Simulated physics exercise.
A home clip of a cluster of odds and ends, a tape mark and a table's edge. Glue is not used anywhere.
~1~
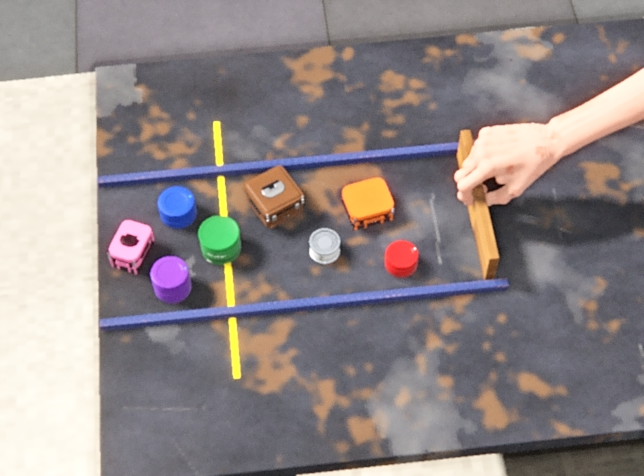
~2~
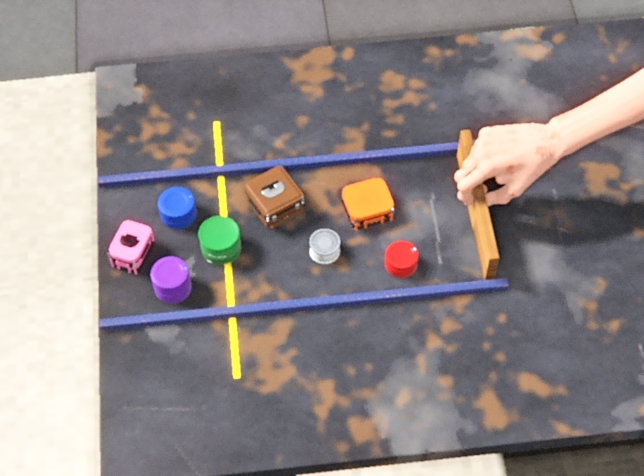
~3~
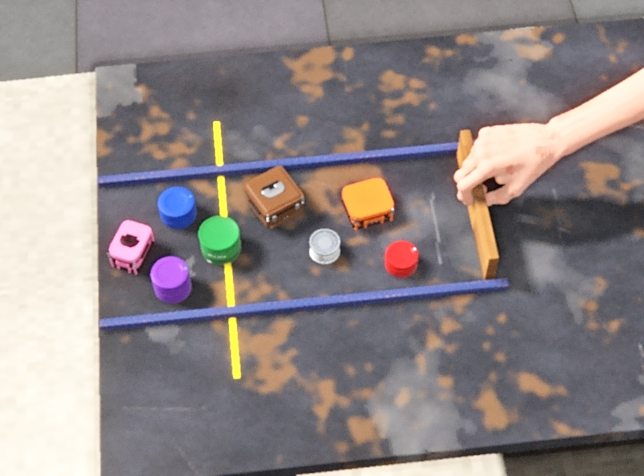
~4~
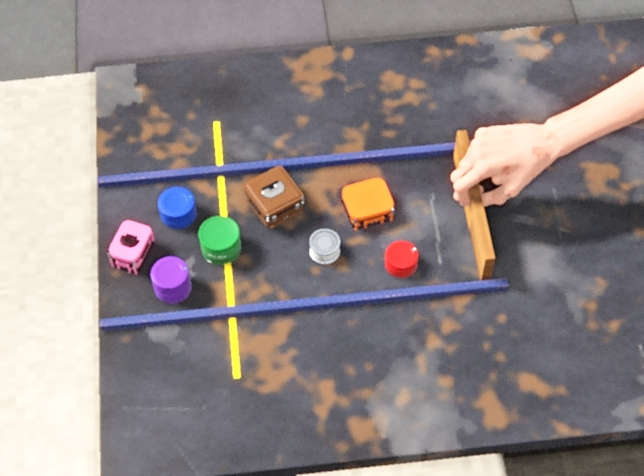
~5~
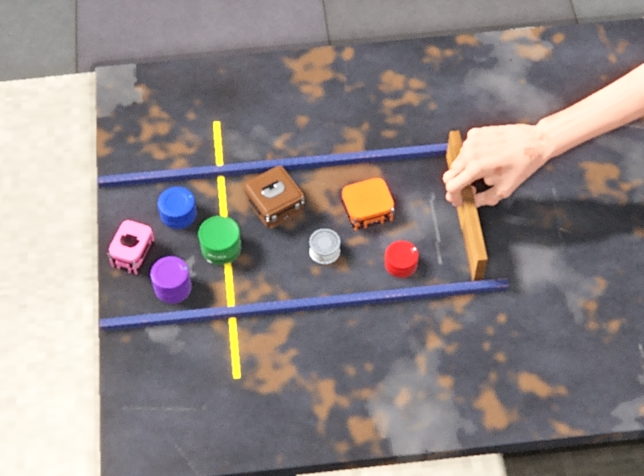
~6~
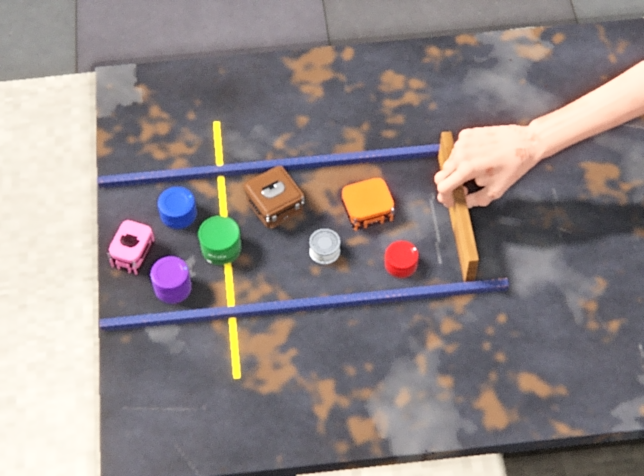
On a dark, rust-blotched tabletop, small coloured cases, lids and tubs sit scattered between two blue strips, with a yellow tape line crossing near the left. A hand at the right holds a wooden board upright, still at first, then slides it slightly left, while the objects stay in place.
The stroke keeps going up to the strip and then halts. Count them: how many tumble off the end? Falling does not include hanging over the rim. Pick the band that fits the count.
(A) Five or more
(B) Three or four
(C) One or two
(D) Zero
D.
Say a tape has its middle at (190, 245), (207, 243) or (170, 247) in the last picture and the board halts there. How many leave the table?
In order: 1, 0 and 2.
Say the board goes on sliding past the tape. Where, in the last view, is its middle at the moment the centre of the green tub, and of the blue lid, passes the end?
The green tub gives roughly (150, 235), the blue lid roughly (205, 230).
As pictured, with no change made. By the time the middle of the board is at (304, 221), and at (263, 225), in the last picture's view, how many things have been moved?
In order, the tallies are 4 and 6.
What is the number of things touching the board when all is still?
It adds up to 3.
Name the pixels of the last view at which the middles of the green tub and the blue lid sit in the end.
(177, 251), and the other (118, 215).
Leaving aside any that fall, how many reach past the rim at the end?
Answer: 0.
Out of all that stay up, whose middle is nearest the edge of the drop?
It's the blue lid that is foremost.
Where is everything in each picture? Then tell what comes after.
The first frame shows pink case (132, 247); purple lid (171, 280); blue lid (177, 208); board (477, 204); tape (226, 241).
The second frame shows purple lid (171, 280); orange case (368, 204).
The third frame shows blue lid (178, 208); board (477, 204).
The fourth frame shows pink case (132, 248); brown case (274, 198).
The fifth frame shows purple lid (171, 280); green tub (220, 241).
The sixth frame shows pink case (132, 248); purple lid (171, 280); blue lid (178, 208); board (458, 206); tape (226, 241).
Soon after, none off yet; pink case at rest near (132, 248); purple lid at rest near (171, 280); blue lid at rest near (178, 208).
In the end, the number that fall off is zero.
